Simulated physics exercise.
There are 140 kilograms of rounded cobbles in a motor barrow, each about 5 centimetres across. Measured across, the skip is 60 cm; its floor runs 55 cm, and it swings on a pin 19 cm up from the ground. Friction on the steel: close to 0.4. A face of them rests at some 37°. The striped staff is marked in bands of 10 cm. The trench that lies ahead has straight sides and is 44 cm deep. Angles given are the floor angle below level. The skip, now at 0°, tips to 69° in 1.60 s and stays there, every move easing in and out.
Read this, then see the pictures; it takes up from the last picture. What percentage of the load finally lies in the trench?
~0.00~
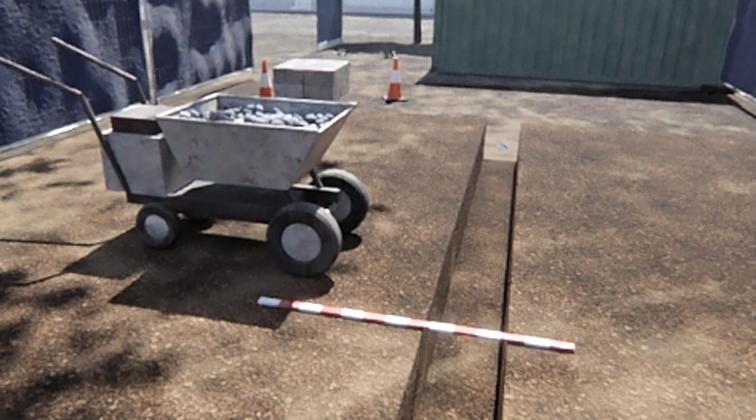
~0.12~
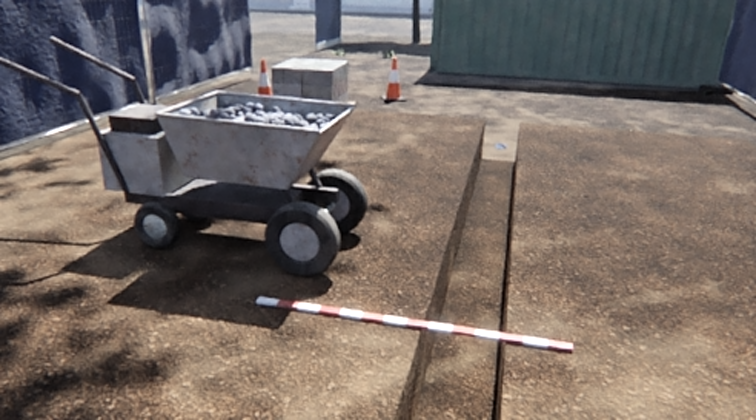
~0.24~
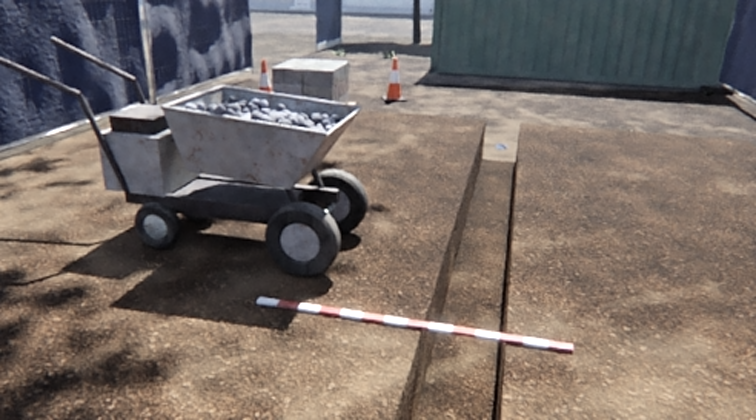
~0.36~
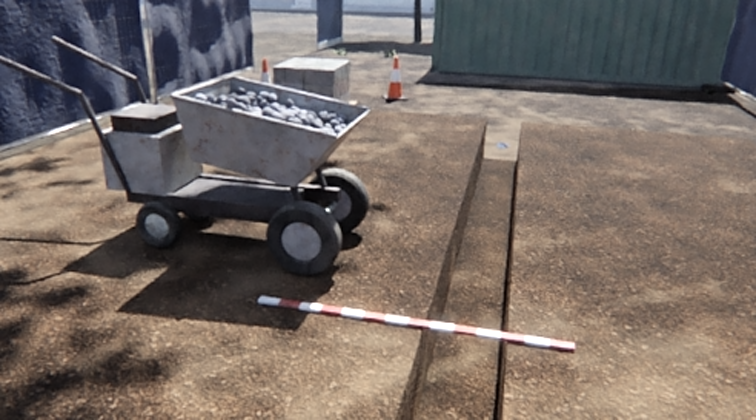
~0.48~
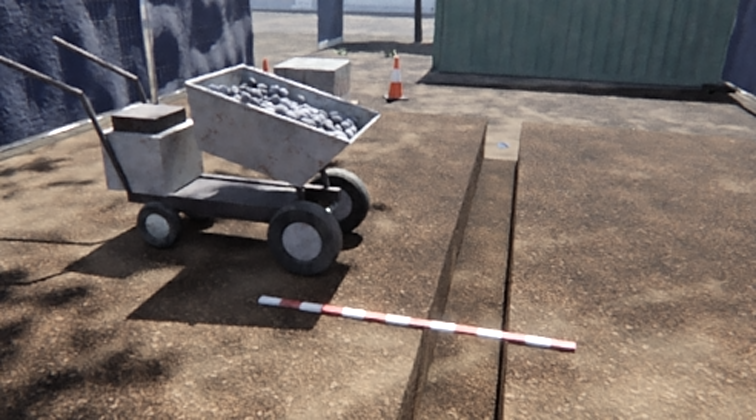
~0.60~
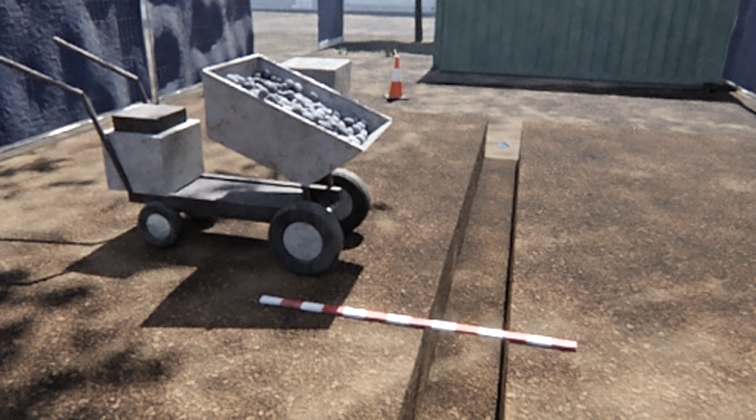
About 79 per cent.
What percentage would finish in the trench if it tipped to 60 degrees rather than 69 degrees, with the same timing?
About 40%.
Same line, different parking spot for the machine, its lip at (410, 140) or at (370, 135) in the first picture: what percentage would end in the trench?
Result: Close to 25 then close to 60 per cent.
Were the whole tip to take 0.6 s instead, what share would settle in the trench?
Close to 75 percent, then.
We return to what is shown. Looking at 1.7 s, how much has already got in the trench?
Roughly 25% by that time.
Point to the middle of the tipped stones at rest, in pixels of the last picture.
Roughly at (471, 326).
After 1.2 s the floor is at 58°; 100 % in the skip; the foremost stones are at (417, 193).
After 1.7 s the floor is at 69°; 70 % in the skip, 3 % short of the trench, 27 % in the trench; the foremost stones are at (501, 333).
After 2.0 s the floor is at 69°; 46 % in the skip, 4 % short of the trench, 50 % in the trench; the foremost stones are at (527, 318).
After 4.0 s the floor is at 69°; 17 % in the skip, 4 % short of the trench, 79 % in the trench; the foremost stones are at (541, 315).
